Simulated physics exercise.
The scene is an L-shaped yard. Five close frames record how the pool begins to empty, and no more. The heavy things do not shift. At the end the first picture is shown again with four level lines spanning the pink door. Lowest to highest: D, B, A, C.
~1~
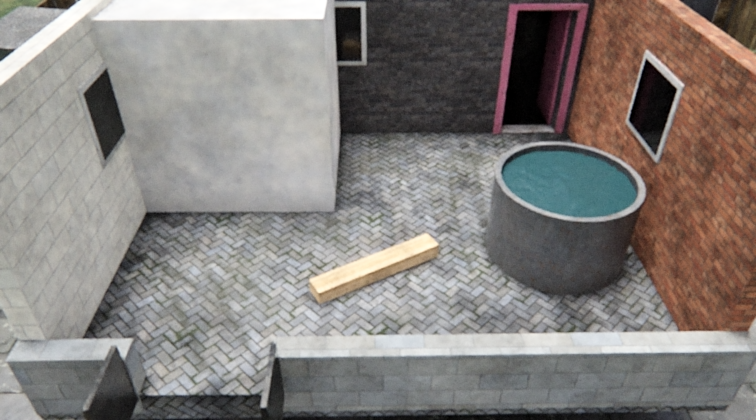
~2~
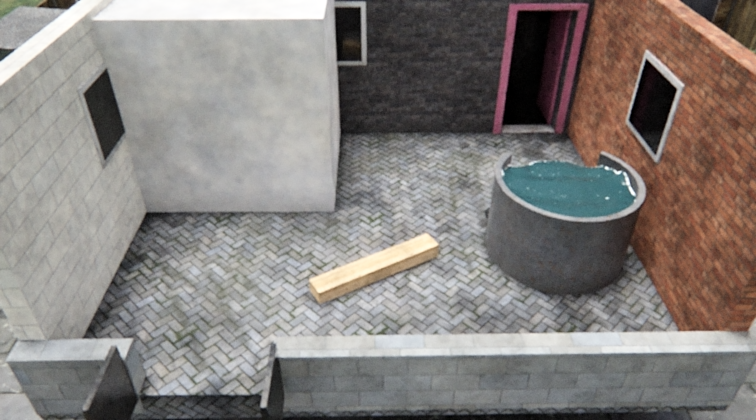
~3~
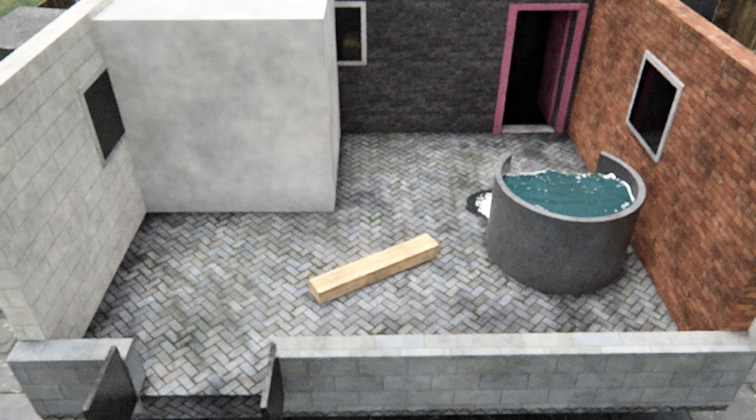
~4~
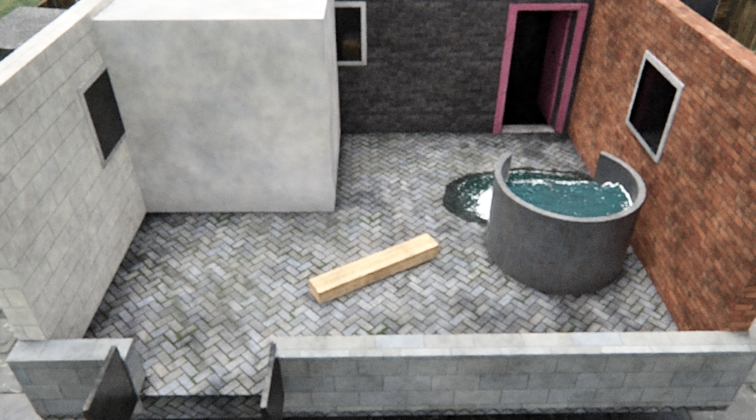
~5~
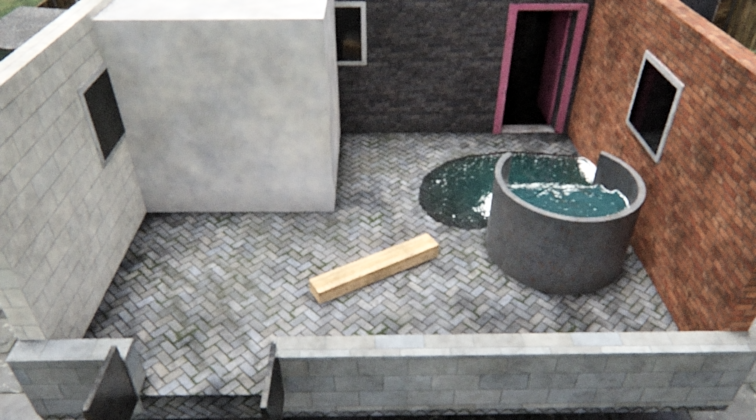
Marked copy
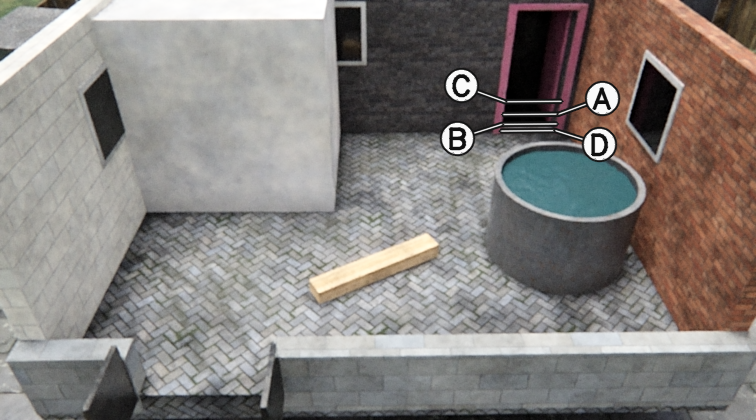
In a walled, brick-paved yard, a round grey pool of still teal water stands near a pink doorway, with a wooden beam lying beside it. The pool's back rim opens into a gap, and water pours out behind it, spreading leftward and back across the paving in a widening dark sheet.
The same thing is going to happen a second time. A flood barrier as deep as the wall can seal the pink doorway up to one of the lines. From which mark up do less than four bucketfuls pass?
Line C just does it.
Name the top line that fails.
A it is.
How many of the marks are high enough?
One.
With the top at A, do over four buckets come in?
Yes, that goes wrong.
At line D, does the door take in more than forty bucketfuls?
Yes, clearly.
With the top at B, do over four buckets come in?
Yes.
On the marked copy, A at (531, 114); B at (529, 124); C at (533, 101); D at (528, 130); from the bottom up D, B, A, C.
For line A, about 9 bucketfuls get in.
For line B, dozens of bucketfuls pour in.
For line C, a splash gets over, under a bucket.
For line D, dozens of bucketfuls pour in.
